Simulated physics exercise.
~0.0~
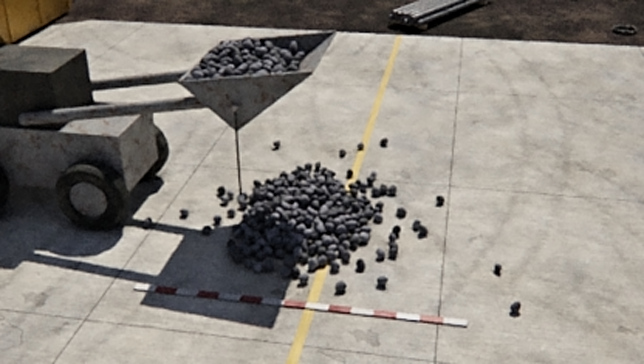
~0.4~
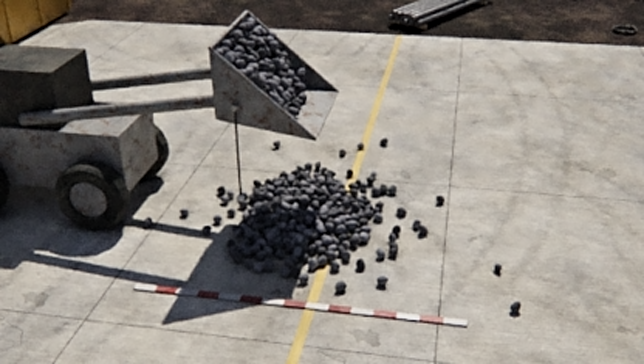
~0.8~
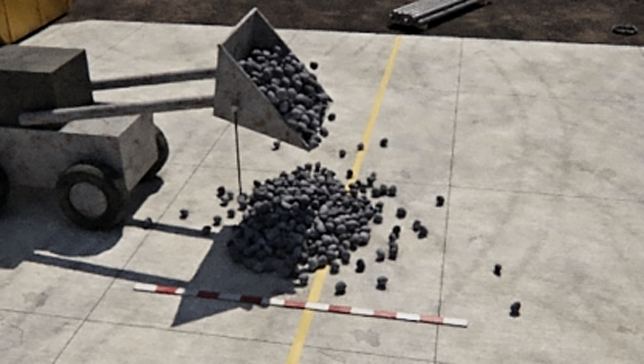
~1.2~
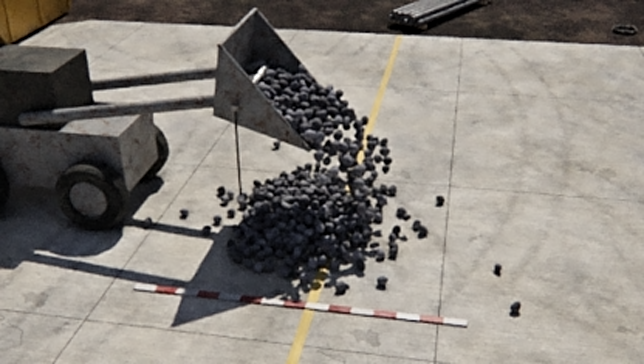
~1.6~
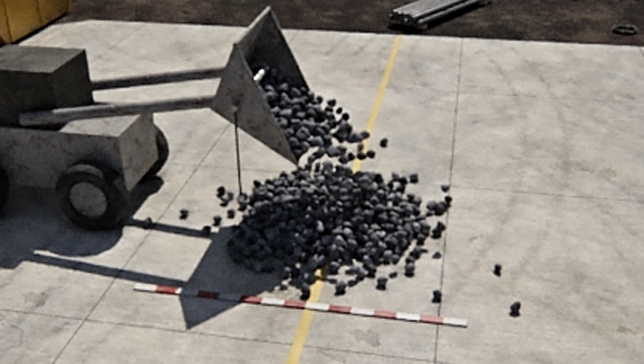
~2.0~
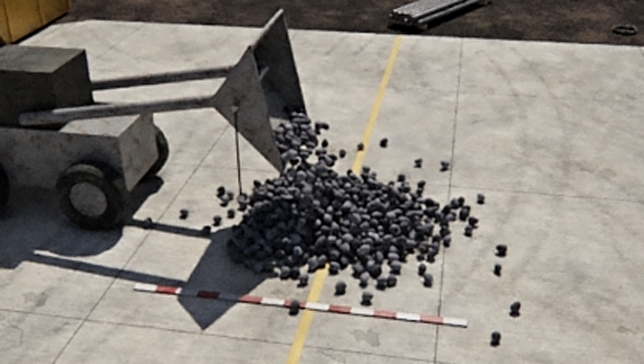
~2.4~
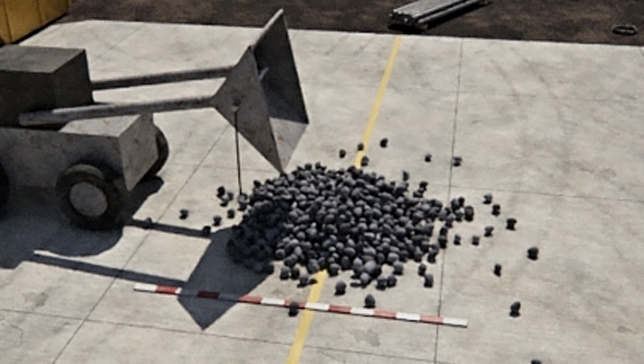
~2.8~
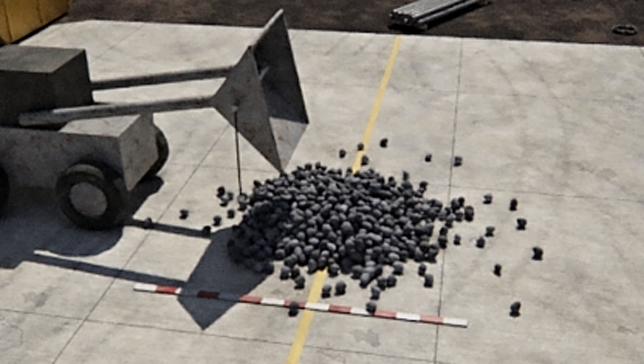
The clip opens on a small grey loader at the left, its raised bucket full of dark rounded stones above a loose heap on pale concrete crossed by a yellow line. The bucket tips forward, and the stones begin to gather at its lower edge. They then pour over the lip onto the heap, spreading toward the right. As the bucket tilts steeply, the last stones slide out and a few roll away across the floor. Finally the empty bucket hangs still over a wider pile that covers more of the line, with scattered stones beyond it.
